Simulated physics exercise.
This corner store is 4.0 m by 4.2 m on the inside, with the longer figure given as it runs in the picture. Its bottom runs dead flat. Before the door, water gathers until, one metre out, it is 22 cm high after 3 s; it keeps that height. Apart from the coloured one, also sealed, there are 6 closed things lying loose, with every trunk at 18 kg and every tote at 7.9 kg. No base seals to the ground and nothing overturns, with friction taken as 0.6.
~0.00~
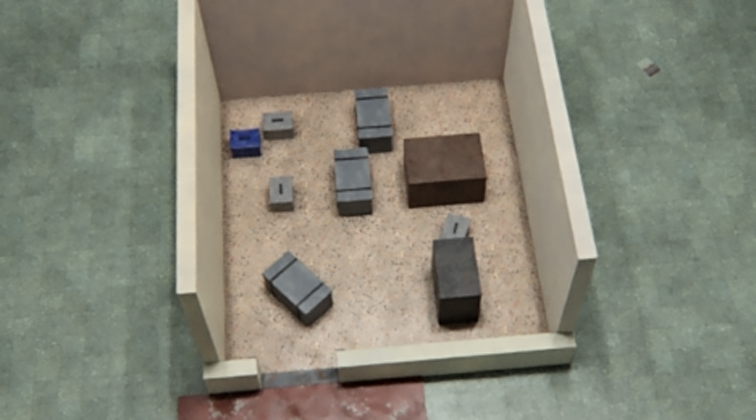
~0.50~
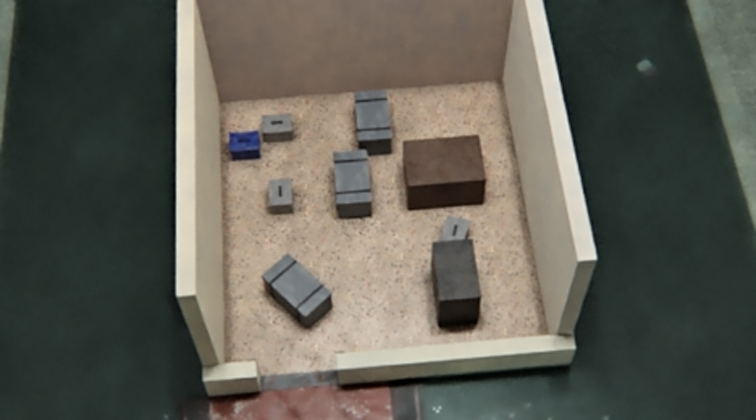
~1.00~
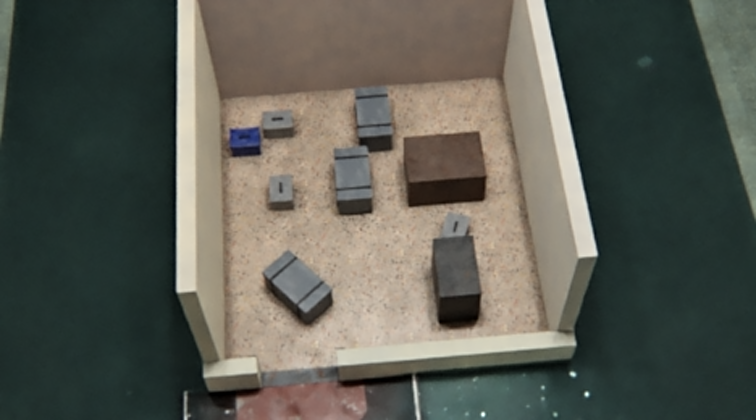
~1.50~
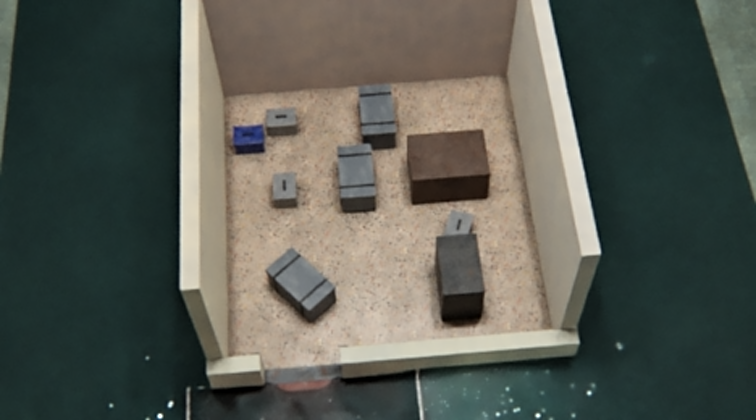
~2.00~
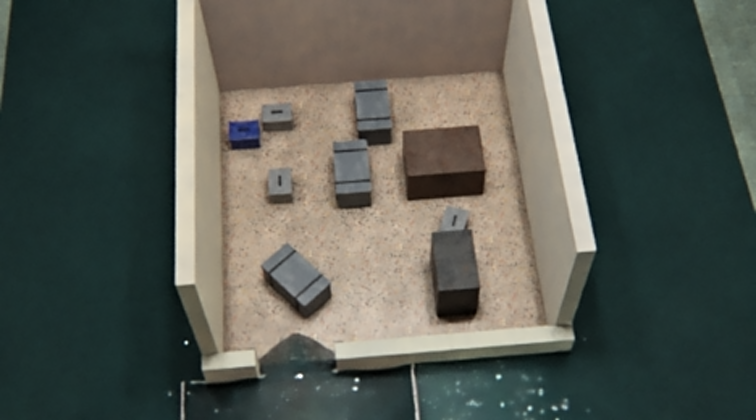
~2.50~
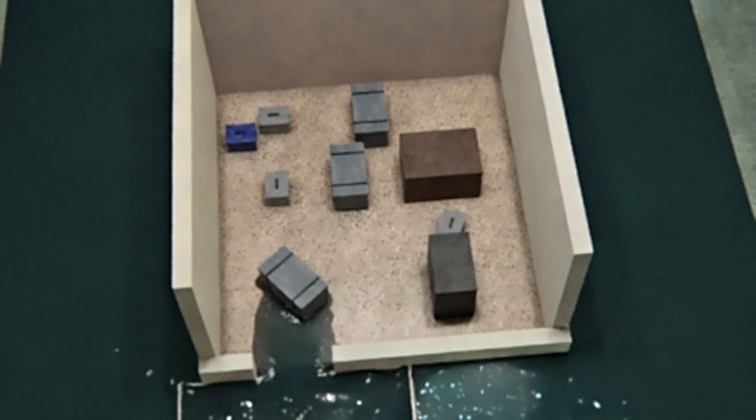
Dark water spreads across the green ground around a roofless, walled room, covers the reddish patch outside the doorway, then enters through the front gap and reaches the nearest grey trunk, while the blue tote and other boxes stay put.
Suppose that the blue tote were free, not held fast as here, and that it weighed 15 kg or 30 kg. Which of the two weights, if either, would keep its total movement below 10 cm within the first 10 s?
Only the heavier would.
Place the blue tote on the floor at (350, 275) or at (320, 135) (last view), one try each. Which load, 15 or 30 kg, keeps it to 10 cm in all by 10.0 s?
Note, in order: Both OK; heavier only OK.
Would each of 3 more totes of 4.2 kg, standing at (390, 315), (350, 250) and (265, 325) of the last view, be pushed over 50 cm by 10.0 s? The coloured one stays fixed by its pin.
Listed in order, they go beneath the bar, over the bar, over the bar.
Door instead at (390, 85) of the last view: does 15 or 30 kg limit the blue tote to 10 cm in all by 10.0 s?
Under that change the small mass suffices.
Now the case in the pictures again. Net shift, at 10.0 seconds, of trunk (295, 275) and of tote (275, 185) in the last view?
Shifts: 300 cm / 300 cm.
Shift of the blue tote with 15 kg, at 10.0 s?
Shift: Roughly 200 cm.
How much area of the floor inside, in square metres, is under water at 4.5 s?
That flooded area is roughly 7.0 m2.
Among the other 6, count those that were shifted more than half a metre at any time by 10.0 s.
By my tally, 5.
After 3.5 s the blue tote would be 0 cm from its start with 15 kg and 0 cm from its start with 30 kg; 0 cm of water round it then.
After 4.5 s the blue tote would be 0 cm from its start with 15 kg and 0 cm from its start with 30 kg; 5 cm of water round it then.
After 7.0 s the blue tote would be 67 cm from its start with 15 kg and 0 cm from its start with 30 kg; 8 cm of water round it then.
After 10.0 s the blue tote would be 211 cm from its start with 15 kg and 0 cm from its start with 30 kg; 12 cm of water round it then.
